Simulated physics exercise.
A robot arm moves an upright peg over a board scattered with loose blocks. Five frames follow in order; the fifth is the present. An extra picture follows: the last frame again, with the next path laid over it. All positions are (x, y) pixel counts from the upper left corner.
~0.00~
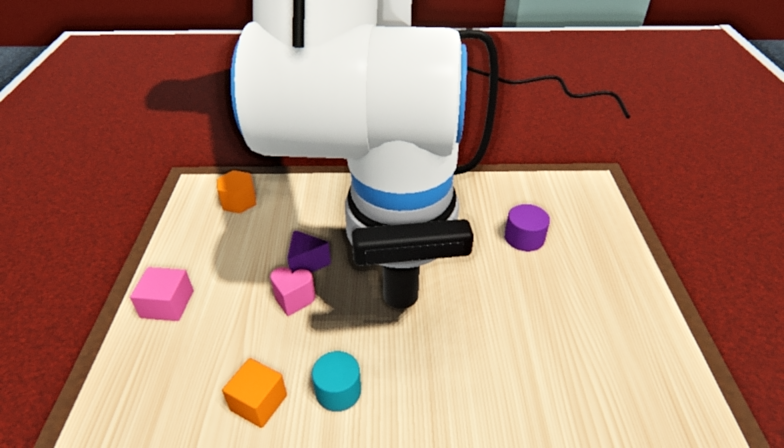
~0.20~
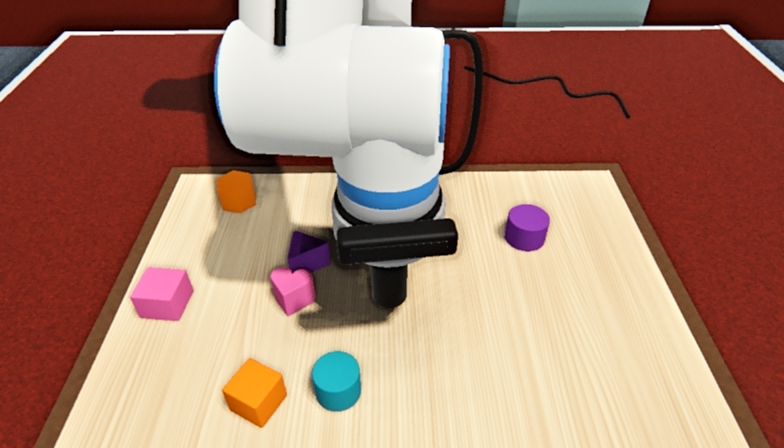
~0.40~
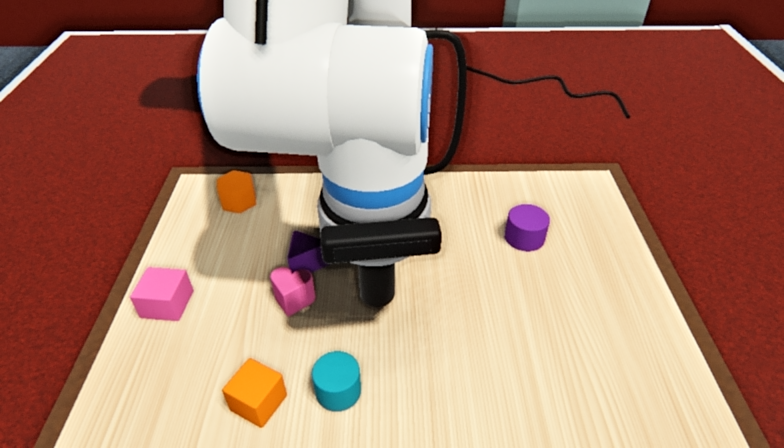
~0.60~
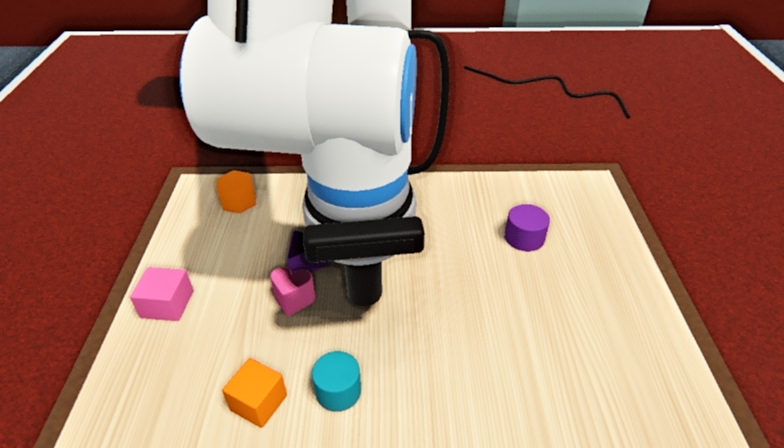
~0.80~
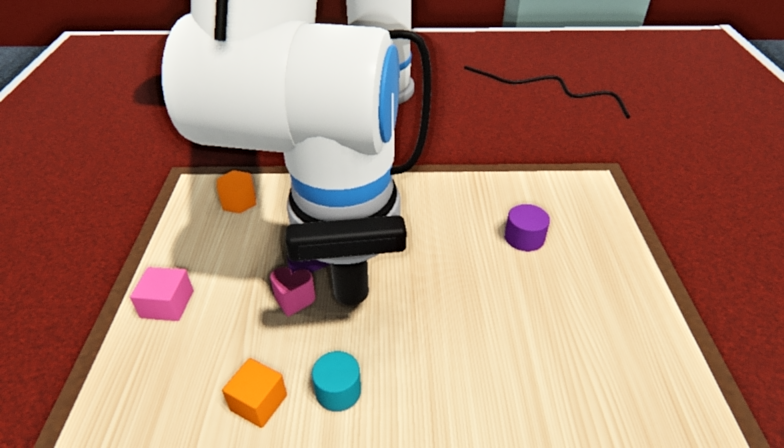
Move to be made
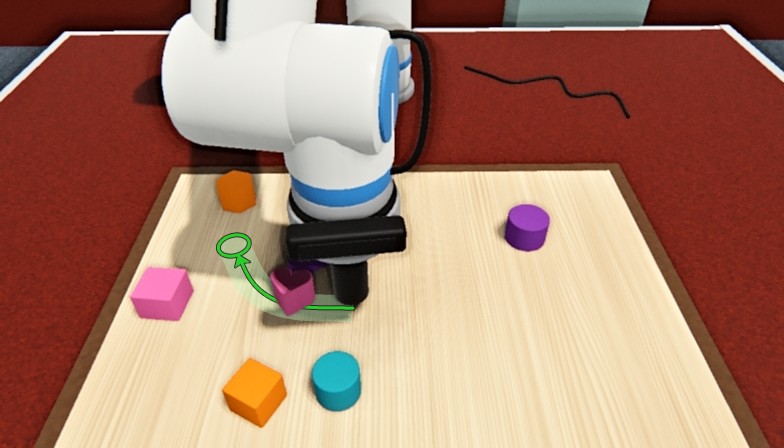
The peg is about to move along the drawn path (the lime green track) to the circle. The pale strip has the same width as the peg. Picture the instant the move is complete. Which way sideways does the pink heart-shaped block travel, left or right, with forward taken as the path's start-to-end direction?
That's a shift to the left.
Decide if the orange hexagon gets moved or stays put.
By the last moment, the orange hexagon will still be in its place.
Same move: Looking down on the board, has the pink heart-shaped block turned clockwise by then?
No.
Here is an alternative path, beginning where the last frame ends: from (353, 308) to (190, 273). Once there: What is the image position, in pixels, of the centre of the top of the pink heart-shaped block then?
It should be at (196, 282) by then.
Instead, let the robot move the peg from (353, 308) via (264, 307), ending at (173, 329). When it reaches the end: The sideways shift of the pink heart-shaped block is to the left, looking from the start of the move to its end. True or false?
False.
The drawn path runs from (353, 308) by way of (293, 305) and (251, 280) to (234, 245).
The first path, step by step. One third of the way, peg (289, 289); pink heart-shaped block (255, 274).
Two thirds of the way, peg (247, 265); pink heart-shaped block (212, 262), turned 50° anticlockwise.
At the end, peg (230, 230); orange hexagon not moved; pink heart-shaped block (207, 256), turned 85° anticlockwise; purple triangle not moved.
